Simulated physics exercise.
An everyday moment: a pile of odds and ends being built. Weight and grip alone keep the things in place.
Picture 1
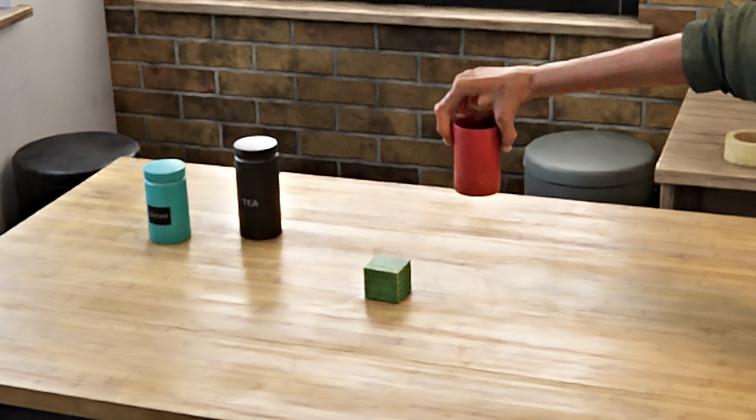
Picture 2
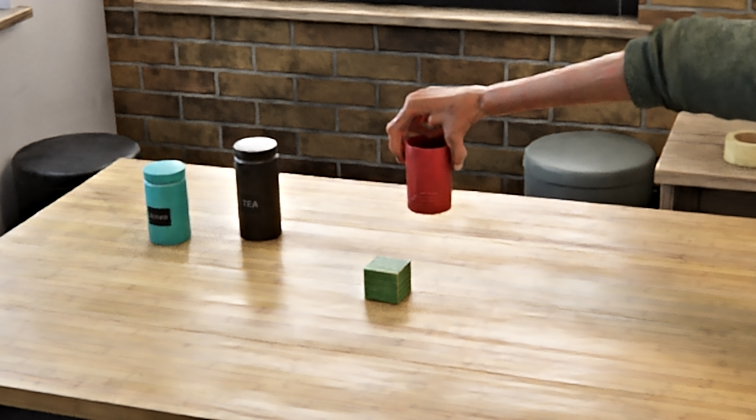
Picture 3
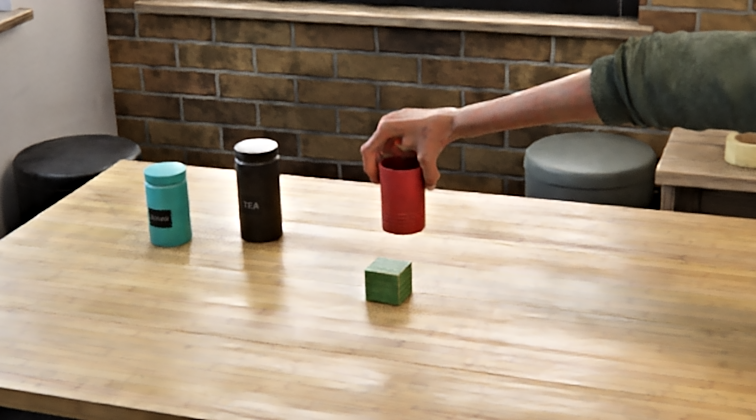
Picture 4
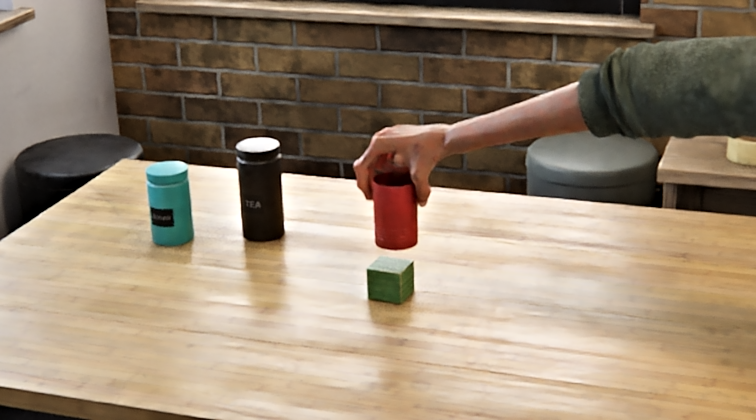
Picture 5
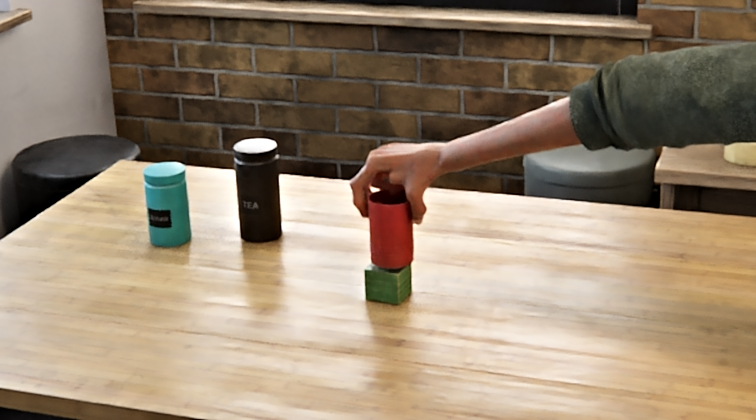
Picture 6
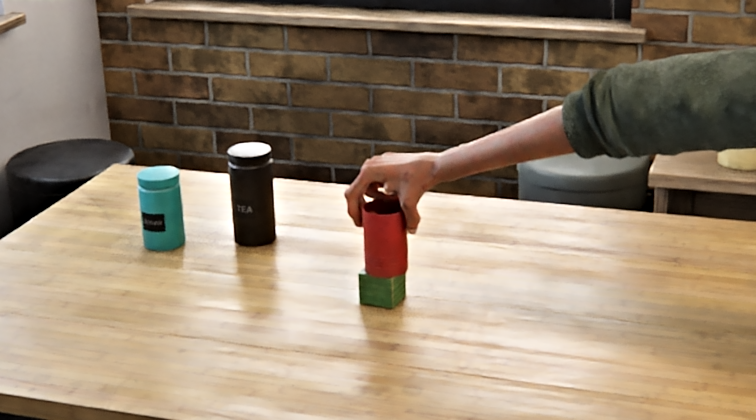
On a wooden table, a hand moves a red cup left and sets it on a green block.
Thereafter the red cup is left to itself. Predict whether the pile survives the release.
It survives.
Then, 0.60 s later than the last frame, all is still.
Then, 1.50 s later than the last frame, red cup resting near (386, 238).
When it is over, all 4 as before. End places, in pixels of the last picture, red cup near (386, 238). The pile stays up.
